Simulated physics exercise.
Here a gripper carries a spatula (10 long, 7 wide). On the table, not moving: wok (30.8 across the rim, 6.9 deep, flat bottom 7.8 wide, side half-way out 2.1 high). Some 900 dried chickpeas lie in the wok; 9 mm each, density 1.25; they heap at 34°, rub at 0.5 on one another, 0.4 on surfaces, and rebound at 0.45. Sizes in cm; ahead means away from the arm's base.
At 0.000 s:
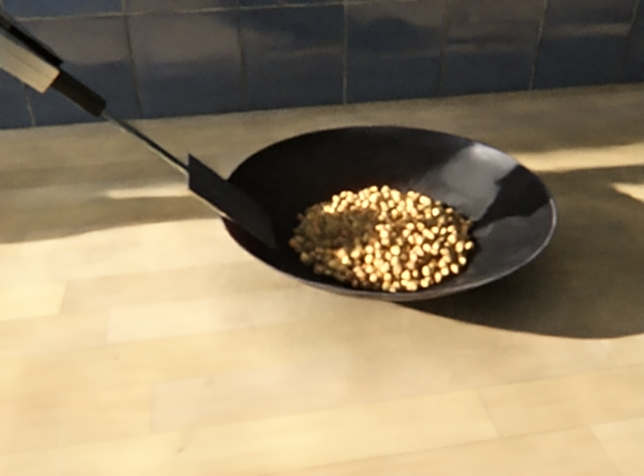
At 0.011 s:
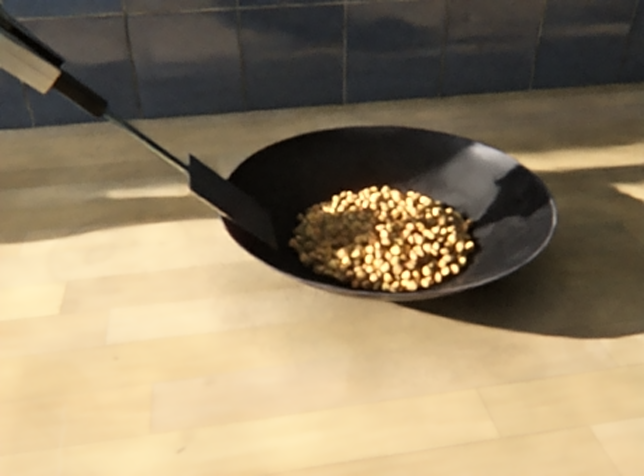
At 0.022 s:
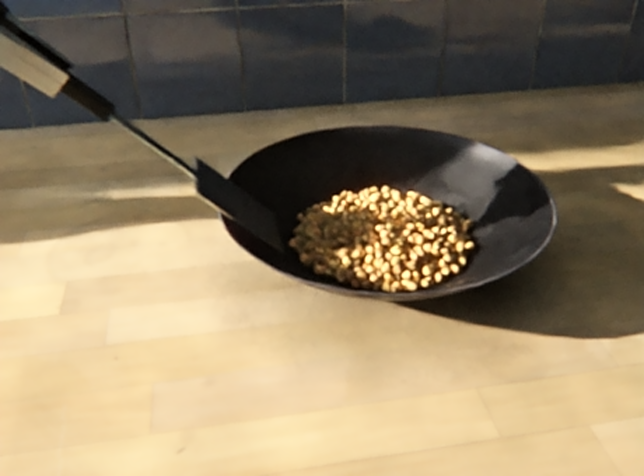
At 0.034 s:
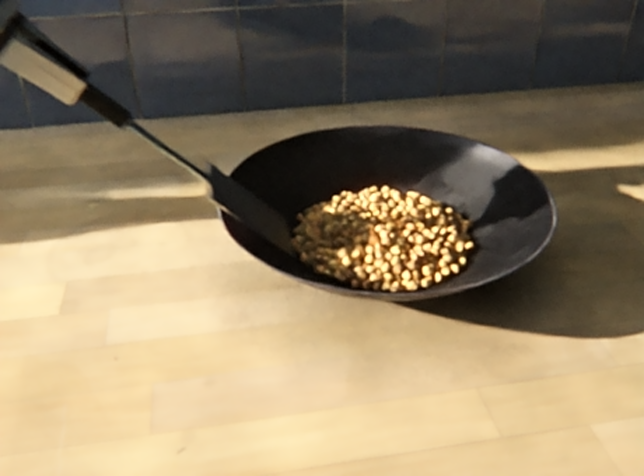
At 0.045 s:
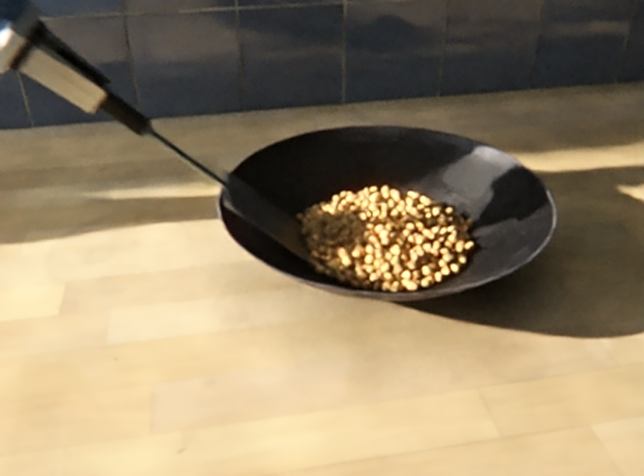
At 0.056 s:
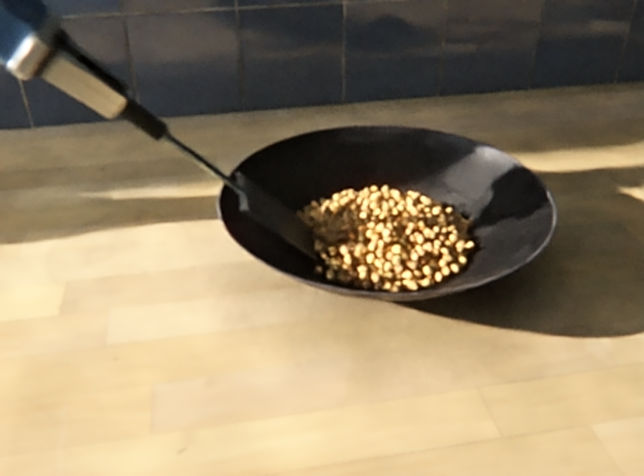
The footage shows a dark wok of chickpeas resting still on a light wooden surface while a spatula held by a gripper at upper left slides slightly right and down inside the wok, reaching the pile's left edge.
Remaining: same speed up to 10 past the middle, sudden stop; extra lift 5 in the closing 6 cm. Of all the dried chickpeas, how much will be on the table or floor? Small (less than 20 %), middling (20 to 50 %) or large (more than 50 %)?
A middling share, 20 to 50 %, ends on the table or floor.
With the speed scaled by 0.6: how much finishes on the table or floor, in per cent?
Some 20 per cent.
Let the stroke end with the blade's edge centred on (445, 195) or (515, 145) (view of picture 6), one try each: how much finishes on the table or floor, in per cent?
About 15 and 40 per cent.
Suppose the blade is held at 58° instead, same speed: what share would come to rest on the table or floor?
Then about 35 per cent.
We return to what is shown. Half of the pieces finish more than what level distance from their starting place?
Roughly 6 cm.
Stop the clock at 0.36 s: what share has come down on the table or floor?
Roughly 5 per cent.
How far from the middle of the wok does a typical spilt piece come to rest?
Roughly 70 cm.
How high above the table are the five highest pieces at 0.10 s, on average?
Some 6 cm.
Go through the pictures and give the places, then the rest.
In the first frame, spatula top edge at (187, 170), sloping 45°; upper third of the load around (383, 229), from x 295 to 470, top at y 190; 900 in the wok.
In the second frame, spatula top edge at (188, 171), sloping 45°; upper third of the load around (383, 229), from x 295 to 470, top at y 190.
In the third frame, spatula top edge at (195, 174), sloping 45°; upper third of the load around (383, 229), from x 295 to 470, top at y 190.
In the fourth frame, spatula top edge at (209, 180), sloping 45°; upper third of the load around (383, 228), from x 295 to 470, top at y 190.
In the fifth frame, spatula top edge at (225, 186), sloping 45°; upper third of the load around (383, 228), from x 295 to 470, top at y 190.
In the sixth frame, spatula top edge at (242, 191), sloping 45°; upper third of the load around (379, 227), from x 300 to 470, top at y 190; 900 in the wok.
After 0.10 s, sloping 45°, highest piece 7 above the table; 900 in the wok.
After 0.14 s, sloping 45°, highest piece 9 above the table; 900 in the wok.
After 0.36 s, sloping 45°, highest piece 22 above the table; 600 in the wok, 66 on the table or floor, 234 on the blade or in flight.
After 1.41 s, sloping 45°, highest piece 6 above the table; 600 in the wok, 300 on the table or floor.
At rest, 600 in the wok, 300 on the table or floor. That is 33 % on the table or floor.
